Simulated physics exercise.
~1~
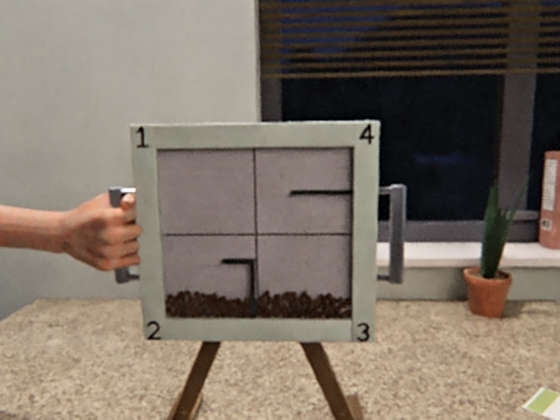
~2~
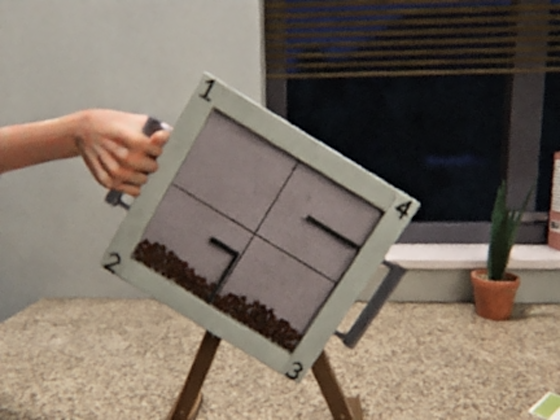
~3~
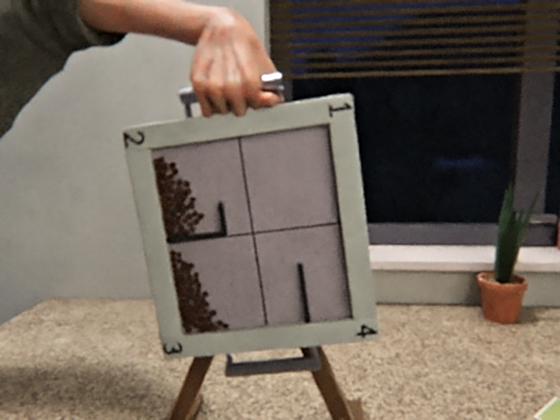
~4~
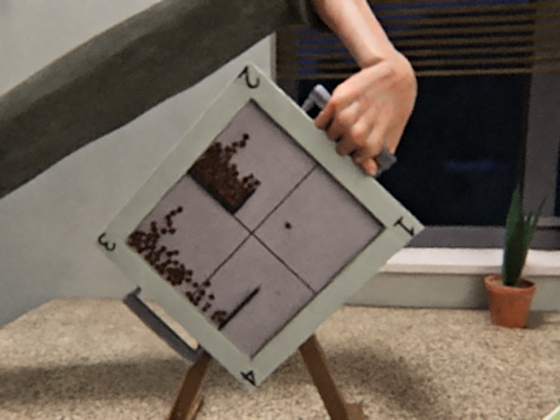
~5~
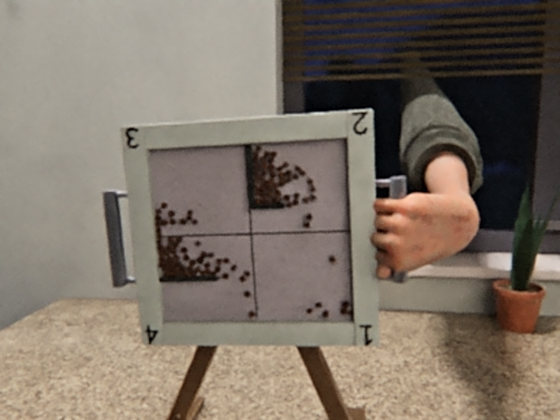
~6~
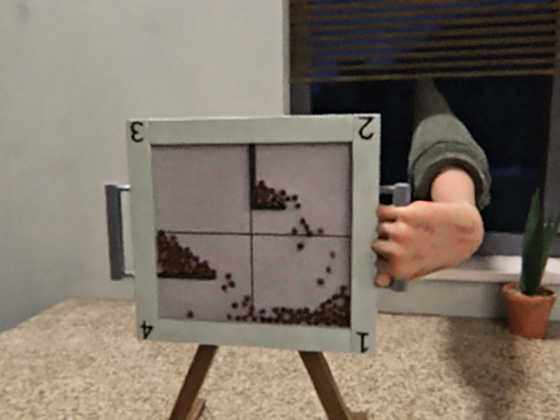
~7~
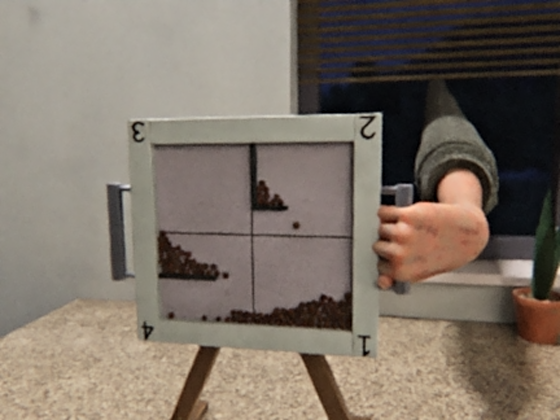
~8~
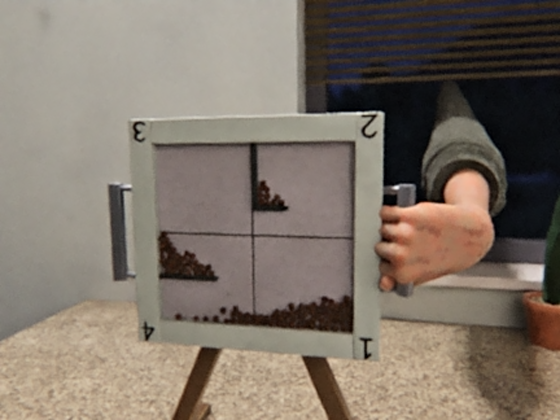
A hand grips the side handle of a square, pale green-framed box on wooden legs, seen from the front on a speckled surface, with a potted plant and a dark window to the right. Dark beads lie along the bottom of its grey, four-part window. The hand turns the box counterclockwise, and the beads slide, then pile against the left side and a short ledge. As the box comes upside down and stops, beads spill towards the lower right. They settle mostly along the bottom right and on the lower-left ledge, with a small heap above centre.
